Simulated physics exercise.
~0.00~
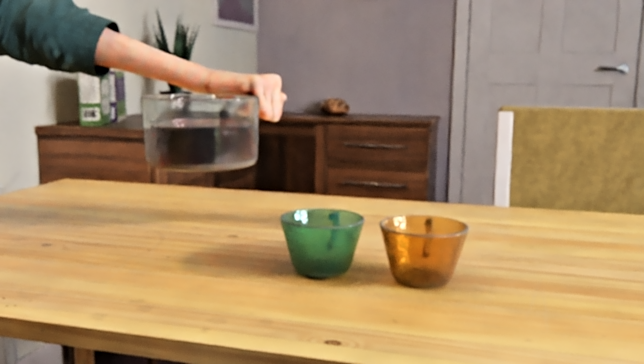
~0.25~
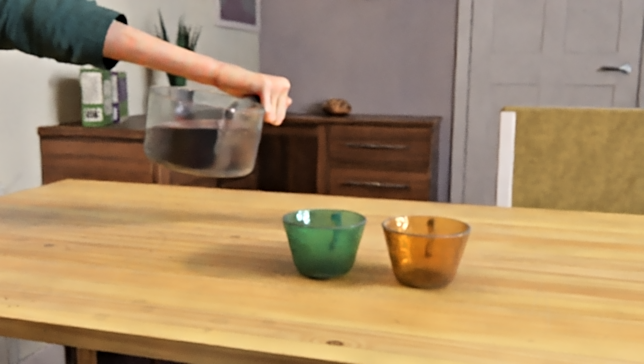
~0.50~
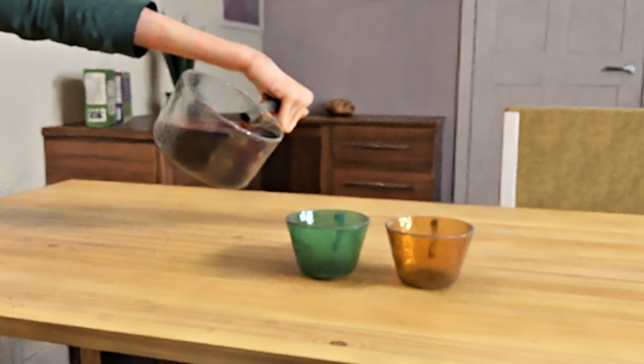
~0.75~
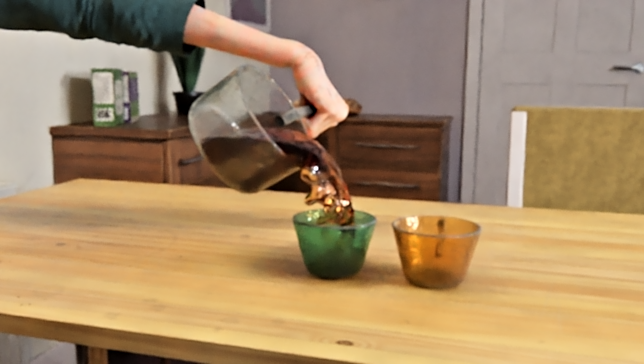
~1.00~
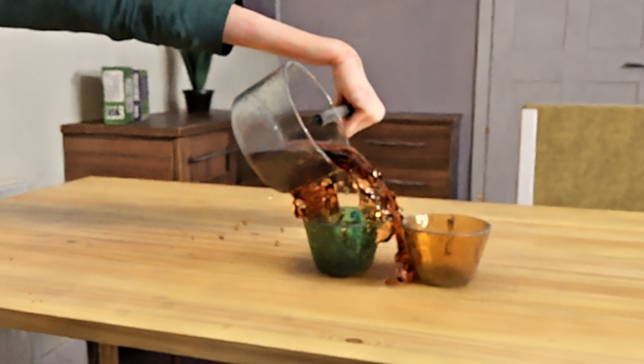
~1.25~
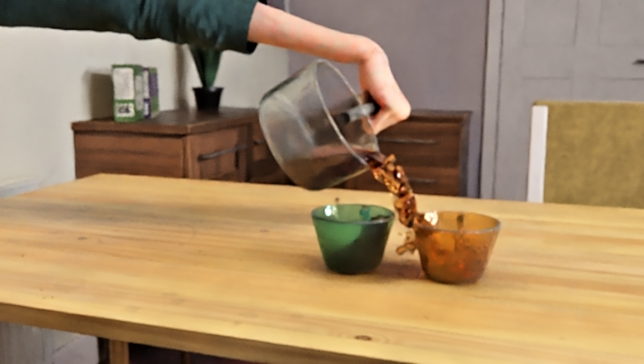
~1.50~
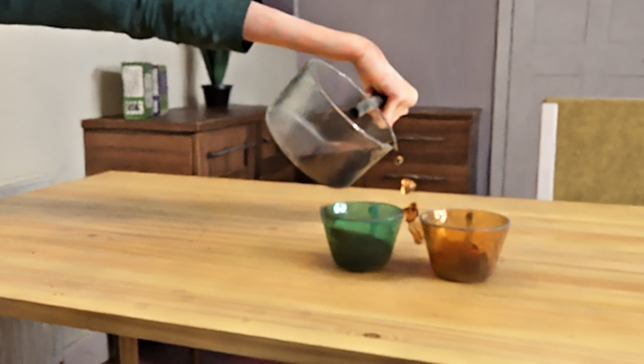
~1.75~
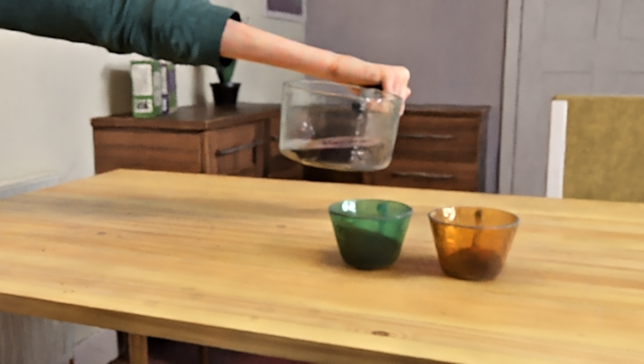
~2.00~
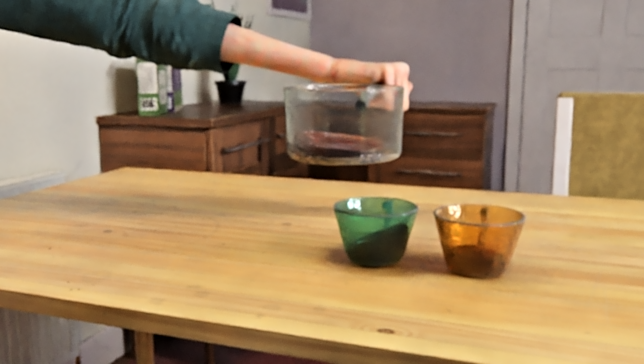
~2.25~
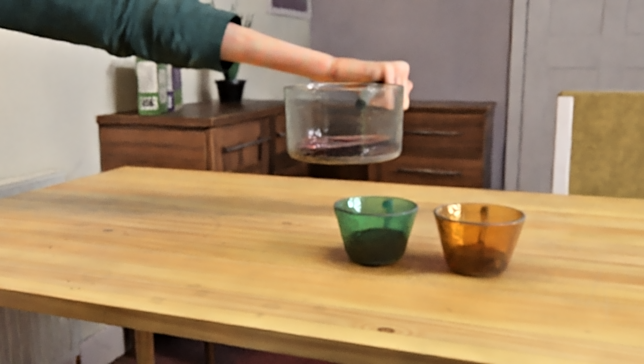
To begin with, a hand in a dark green sleeve holds a clear glass pot of dark tea above a wooden table, where an empty green cup stands left of an empty amber one. The hand tips the pot gradually while moving it right, and tea begins streaming into the green cup. Still pouring, it crosses to the amber cup, with tea splashing around the rims and between the cups. The stream thins to drops as the pot tilts back. Finally, the hand holds it level, a little tea left inside, above two partly filled cups.
